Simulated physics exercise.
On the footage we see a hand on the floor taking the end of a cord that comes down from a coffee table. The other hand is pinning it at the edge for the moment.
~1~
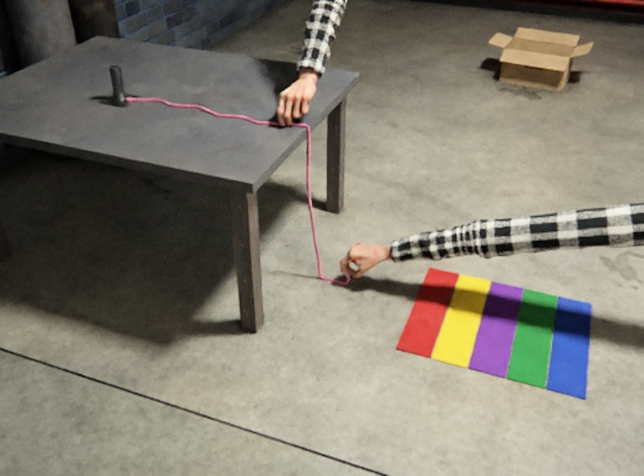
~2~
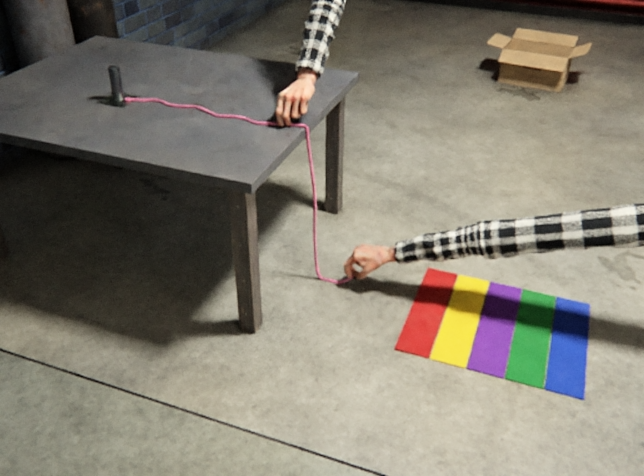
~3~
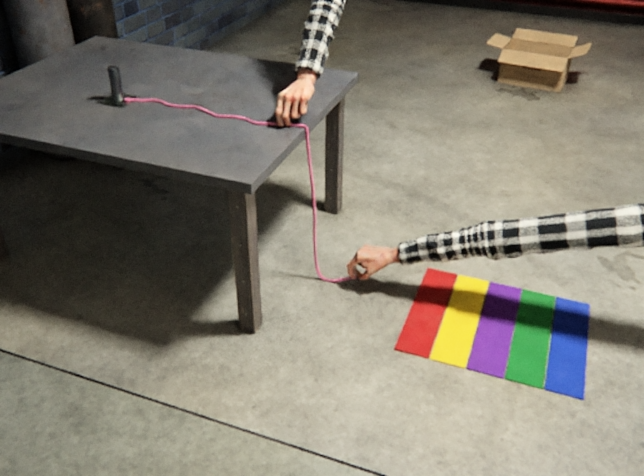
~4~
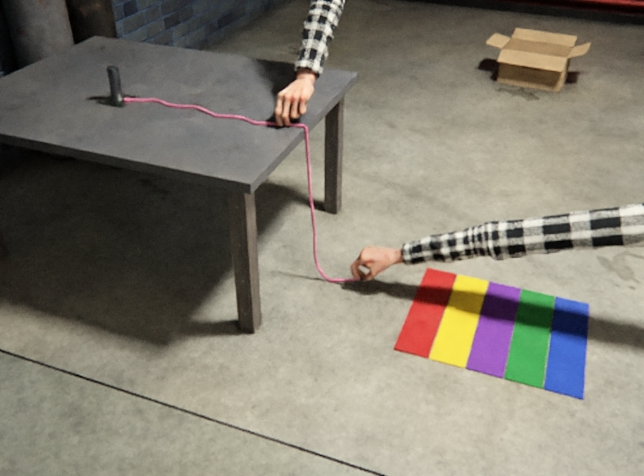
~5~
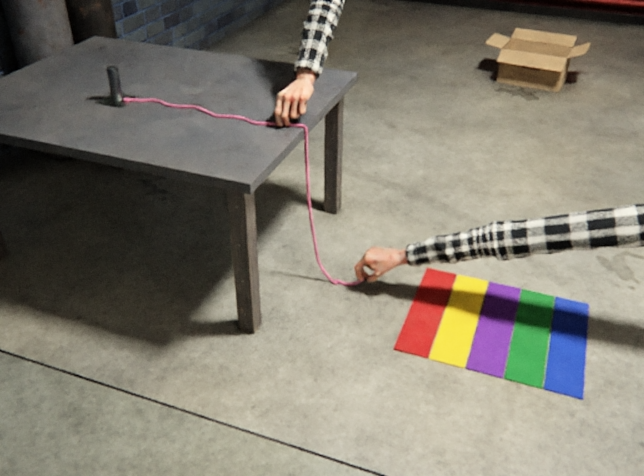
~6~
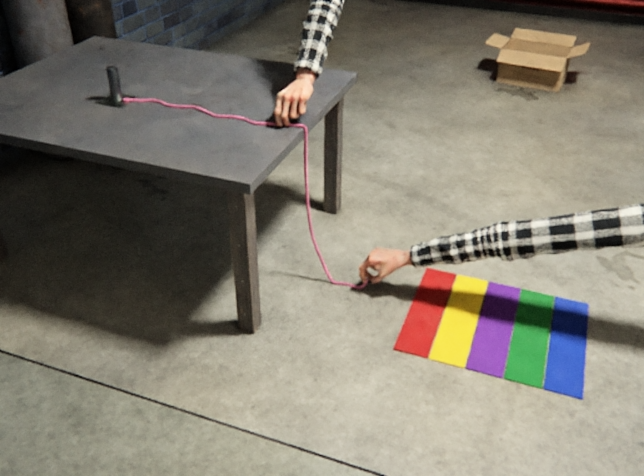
A hand on the floor slowly draws the cord's end right while another pins it.
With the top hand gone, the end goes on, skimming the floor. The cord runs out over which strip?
The yellow one.
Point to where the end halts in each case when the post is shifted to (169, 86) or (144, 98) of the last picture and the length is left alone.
Pixels, roughly: (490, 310) then (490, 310).
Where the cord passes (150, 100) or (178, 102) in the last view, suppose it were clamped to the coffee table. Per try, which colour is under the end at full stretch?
Try by try: Yellow, then yellow.
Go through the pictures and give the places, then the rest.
End (349, 275); red (419, 336); yellow (454, 346); purple (491, 355); green (529, 365); blue (568, 375), in the first frame.
End (353, 276); cord through (158, 100) (209, 112) (264, 124) (310, 157) (315, 215) (317, 270), in the second frame.
End (356, 277), in the third frame.
End (360, 278); cord through (157, 101) (208, 112) (263, 124) (308, 157) (313, 215) (319, 270), in the fourth frame.
End (364, 279), in the fifth frame.
End (368, 280); cord through (157, 101) (207, 112) (263, 124) (305, 156) (309, 214) (326, 270), in the sixth frame.
Early on, end near (400, 288); short of the strips.
Midway, end near (441, 297); over red.
At the end of the slack, end near (464, 303); over yellow. It gets as far as the yellow strip.
